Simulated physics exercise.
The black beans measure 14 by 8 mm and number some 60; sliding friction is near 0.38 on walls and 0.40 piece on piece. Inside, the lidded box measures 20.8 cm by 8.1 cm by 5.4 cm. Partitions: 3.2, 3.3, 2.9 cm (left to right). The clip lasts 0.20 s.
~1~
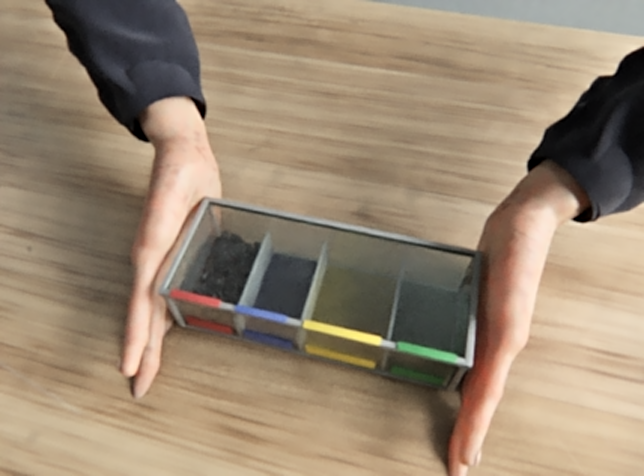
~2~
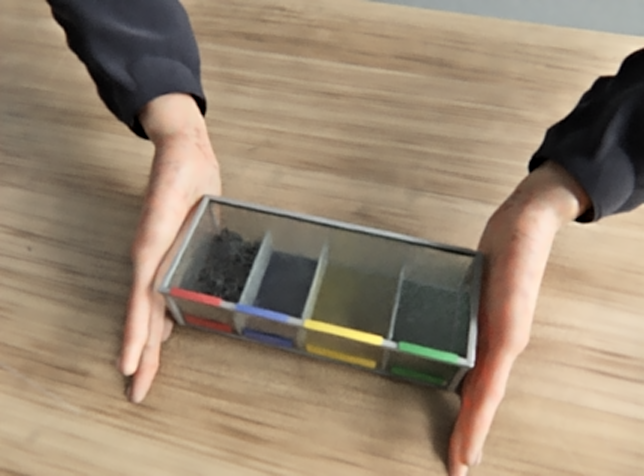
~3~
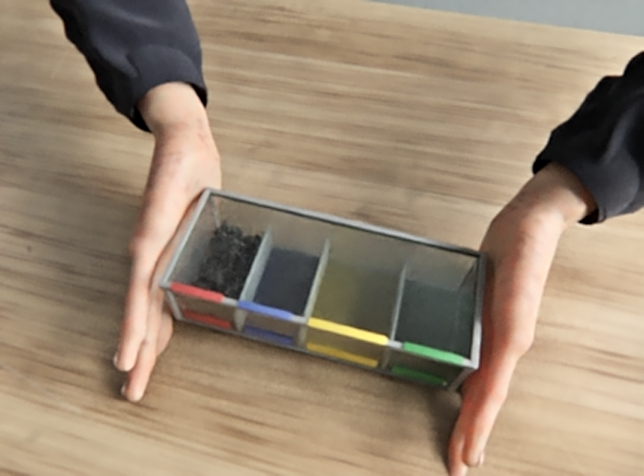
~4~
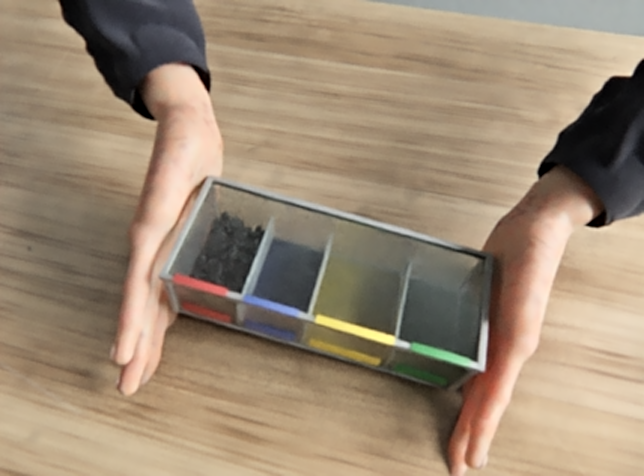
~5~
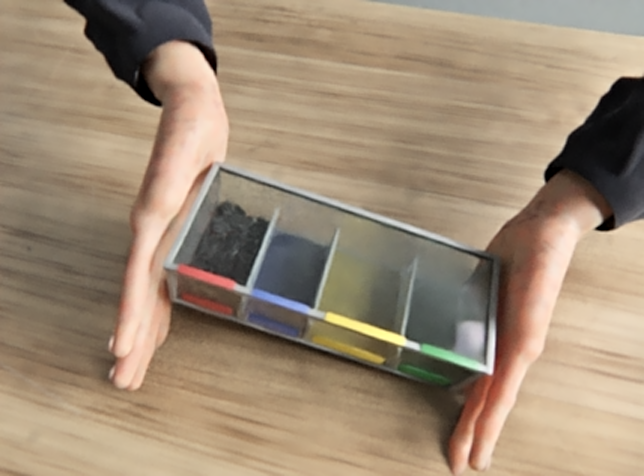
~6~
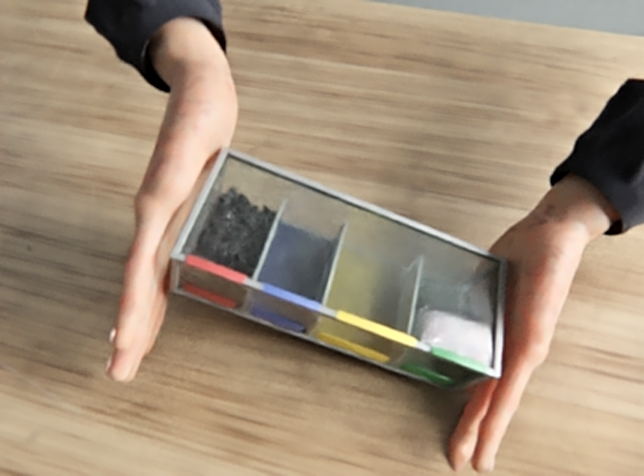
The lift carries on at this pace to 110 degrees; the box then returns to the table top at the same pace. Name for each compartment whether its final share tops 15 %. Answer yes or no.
Red no, blue no, green yes, yellow no.
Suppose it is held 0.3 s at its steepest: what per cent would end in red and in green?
Then: Red 0, green 100.
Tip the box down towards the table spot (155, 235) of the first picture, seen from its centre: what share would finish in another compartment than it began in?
Some 0 per cent.
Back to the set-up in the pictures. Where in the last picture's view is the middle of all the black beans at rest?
Near (428, 339).
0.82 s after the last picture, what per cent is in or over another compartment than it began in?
Roughly 60 per cent.
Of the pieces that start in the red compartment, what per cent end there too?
Roughly 0 per cent.
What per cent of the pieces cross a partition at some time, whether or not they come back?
Roughly 100 per cent.
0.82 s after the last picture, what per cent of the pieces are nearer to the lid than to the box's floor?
About 80 per cent.
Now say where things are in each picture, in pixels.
The first frame shows box tilt 0 degrees, front corners at (166, 291) and (465, 360); red 100 %.
The second frame shows box tilt 1 degrees, front corners at (166, 289) and (466, 361).
The third frame shows box tilt 3 degrees, front corners at (166, 283) and (470, 362), lowest corner right front.
The fourth frame shows box tilt 8 degrees, front corners at (167, 275) and (477, 364), lowest corner right front.
The fifth frame shows box tilt 13 degrees, front corners at (171, 265) and (484, 367), lowest corner right front.
The sixth frame shows box tilt 18 degrees, front corners at (179, 255) and (492, 370), lowest corner right front; red 100 %.
Then, 0.82 s after the last picture, tilt 110 degrees; red 40 %, blue 40 %, green 10 %, yellow 10 %.
Then, 1.39 s after the last picture, tilt 48 degrees; green 95 %, yellow 5 %.
Then, 2.00 s after the last picture, tilt 0 degrees; green 95 %, yellow 5 %.
In the end, red 0 %, blue 0 %, green 95 %, yellow 5 %.
